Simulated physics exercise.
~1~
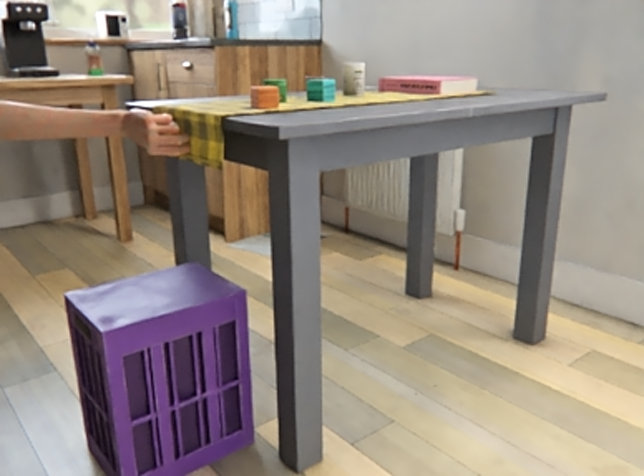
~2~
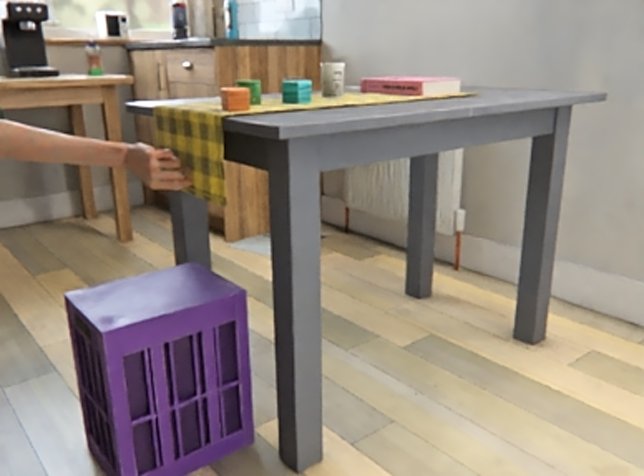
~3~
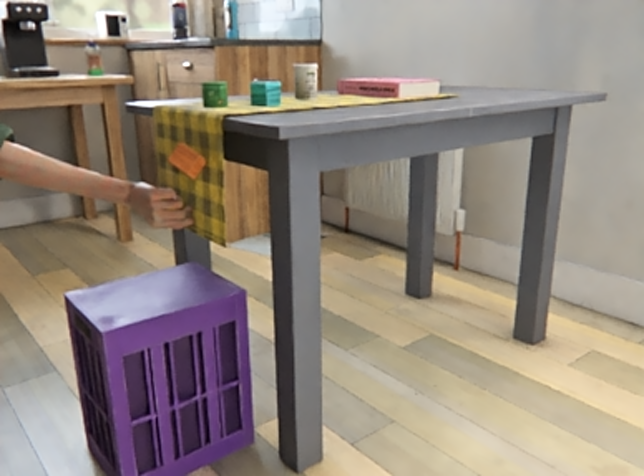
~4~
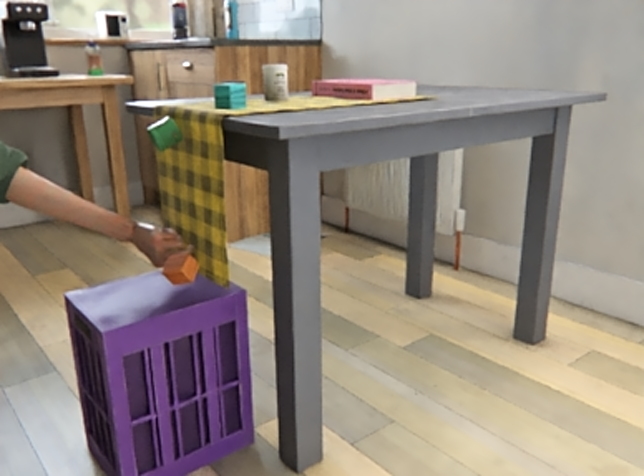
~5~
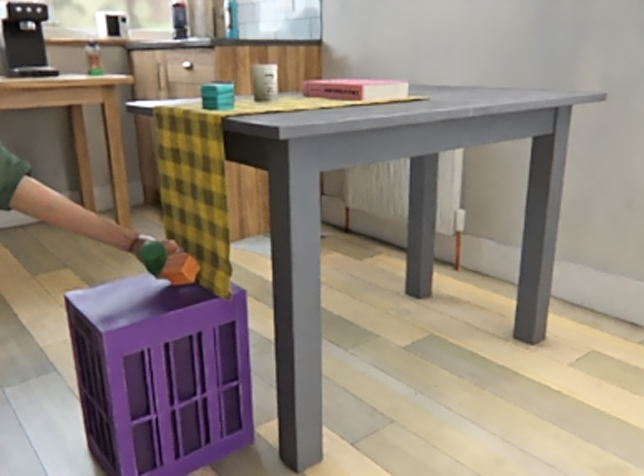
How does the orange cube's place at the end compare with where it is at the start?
At the start the orange cube sits on the scarf on top of the table, near its left end. By the end it is lower and further left, off the table and at the top of the purple crate beside the hand.
